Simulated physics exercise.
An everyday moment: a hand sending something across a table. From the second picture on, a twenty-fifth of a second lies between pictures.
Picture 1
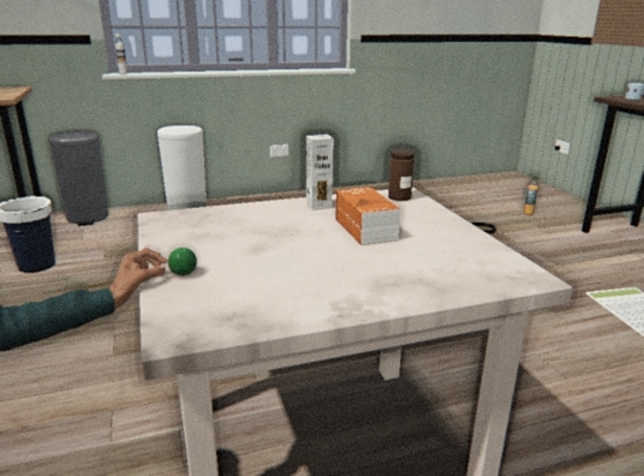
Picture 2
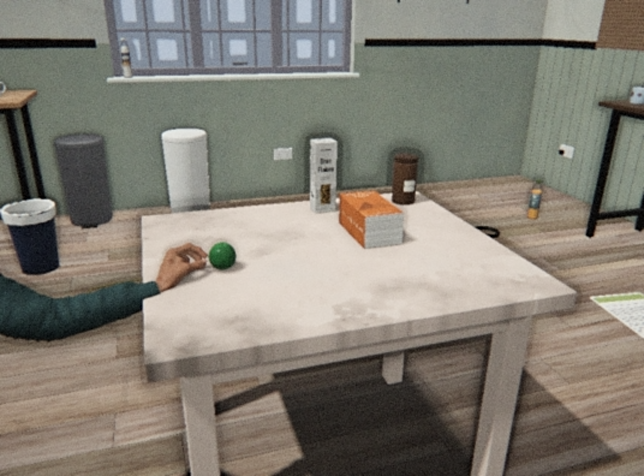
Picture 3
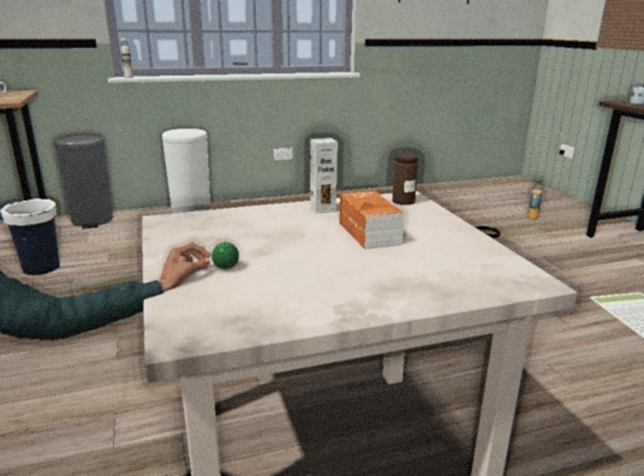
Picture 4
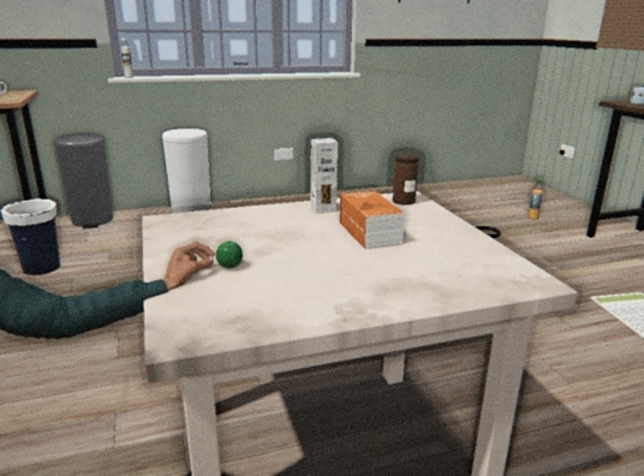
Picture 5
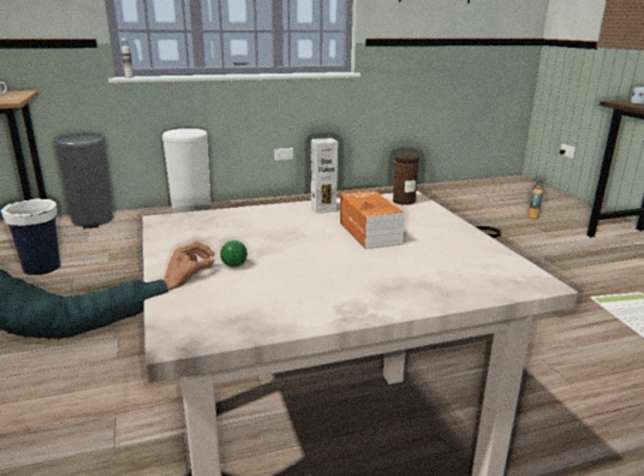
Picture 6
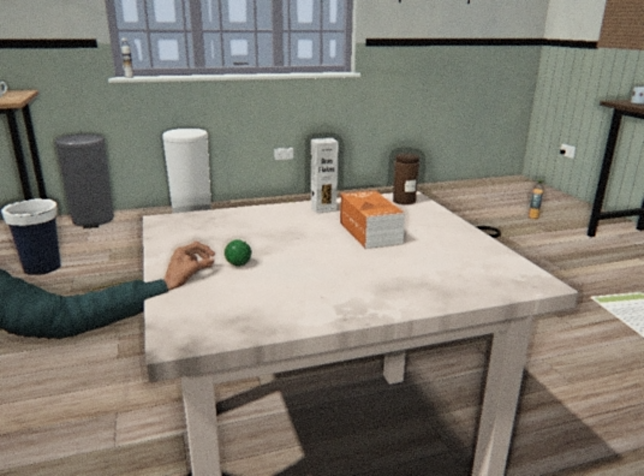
In a room with green walls, a hand at the left of a pale table moved a green apple to the right, then let go, and the apple rolled slowly a little further right.
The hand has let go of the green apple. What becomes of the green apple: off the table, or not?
The green apple is still on the table.
Then, 0.40 s after the last picture, green apple rolled well along near (272, 245).
Then, 1.00 s after the last picture, green apple rolled well along near (305, 237).
At rest, moved from the start, green apple. Seen from the same camera at the end, green apple near (320, 234).
